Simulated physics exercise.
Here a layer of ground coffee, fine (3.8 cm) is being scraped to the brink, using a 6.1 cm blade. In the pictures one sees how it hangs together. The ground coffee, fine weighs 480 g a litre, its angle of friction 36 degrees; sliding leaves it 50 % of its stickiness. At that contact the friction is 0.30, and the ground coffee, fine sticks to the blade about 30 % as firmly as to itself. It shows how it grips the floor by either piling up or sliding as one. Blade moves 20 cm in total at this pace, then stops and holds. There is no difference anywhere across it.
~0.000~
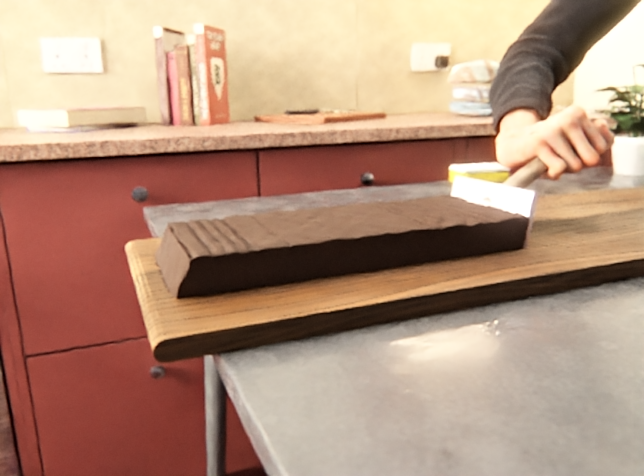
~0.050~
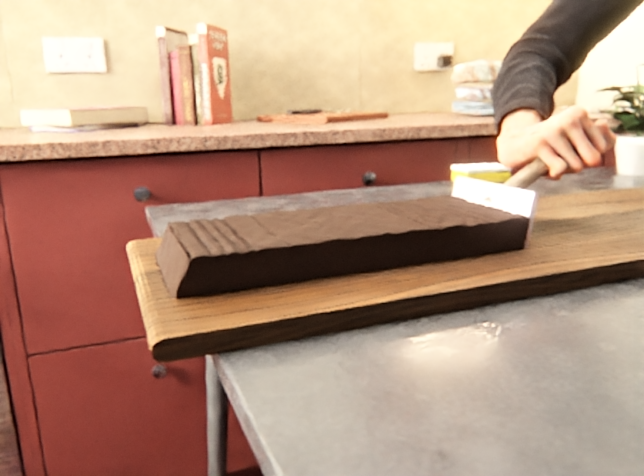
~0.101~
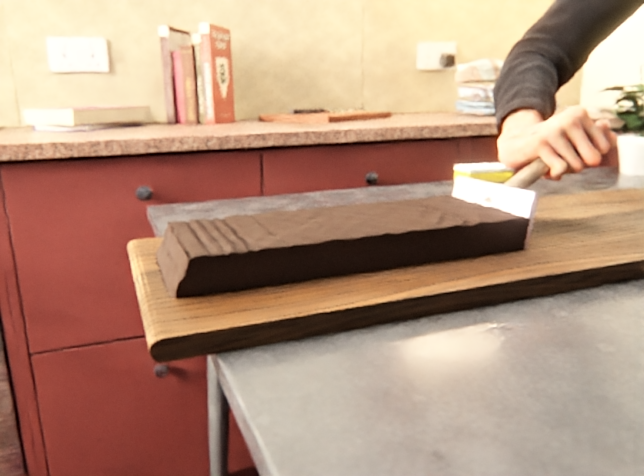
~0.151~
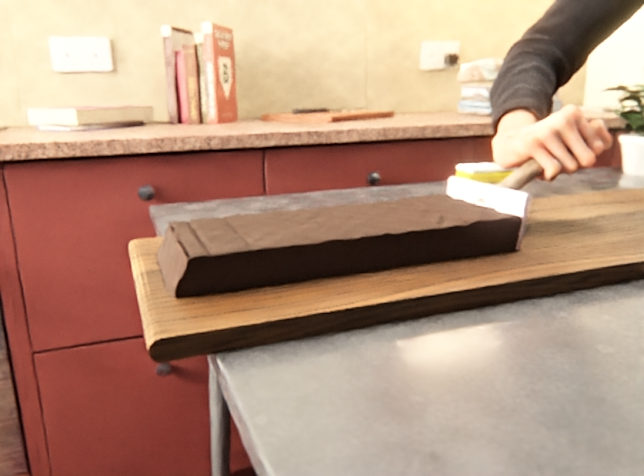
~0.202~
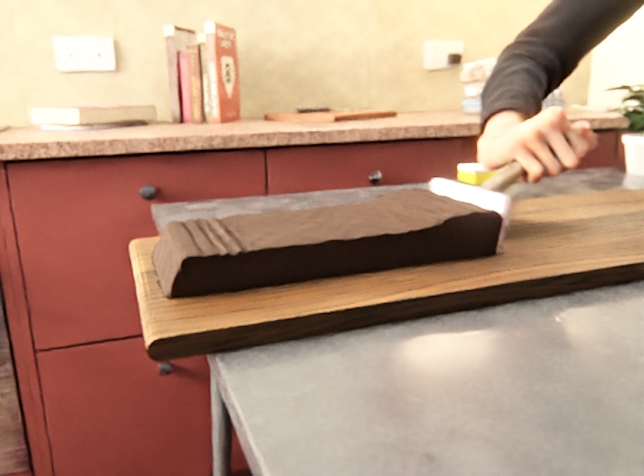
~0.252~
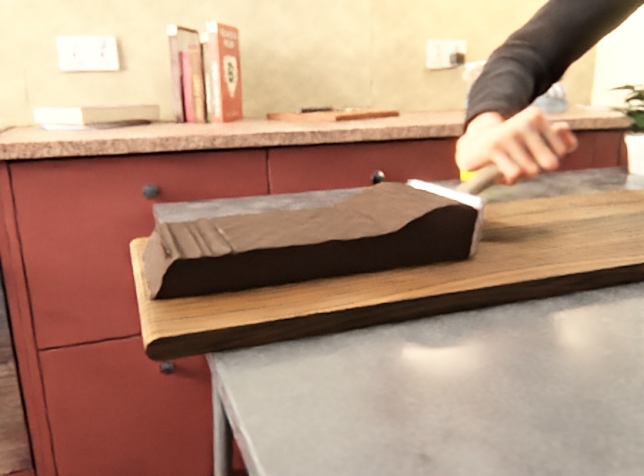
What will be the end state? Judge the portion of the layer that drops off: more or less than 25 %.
Verdict: More.
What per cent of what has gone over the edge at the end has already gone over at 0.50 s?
Reading: Approx. 40 per cent.
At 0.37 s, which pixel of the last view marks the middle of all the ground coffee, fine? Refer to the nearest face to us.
Centre: Approx. (282, 260) px, near face.
After 0.37 s, 0 % has gone over the edge.
After 0.50 s, 14 % has gone over the edge.
After 0.64 s, 32 % has gone over the edge.
After 0.78 s, 39 % has gone over the edge.
After 0.98 s, at the end, 39 % has gone over the edge.
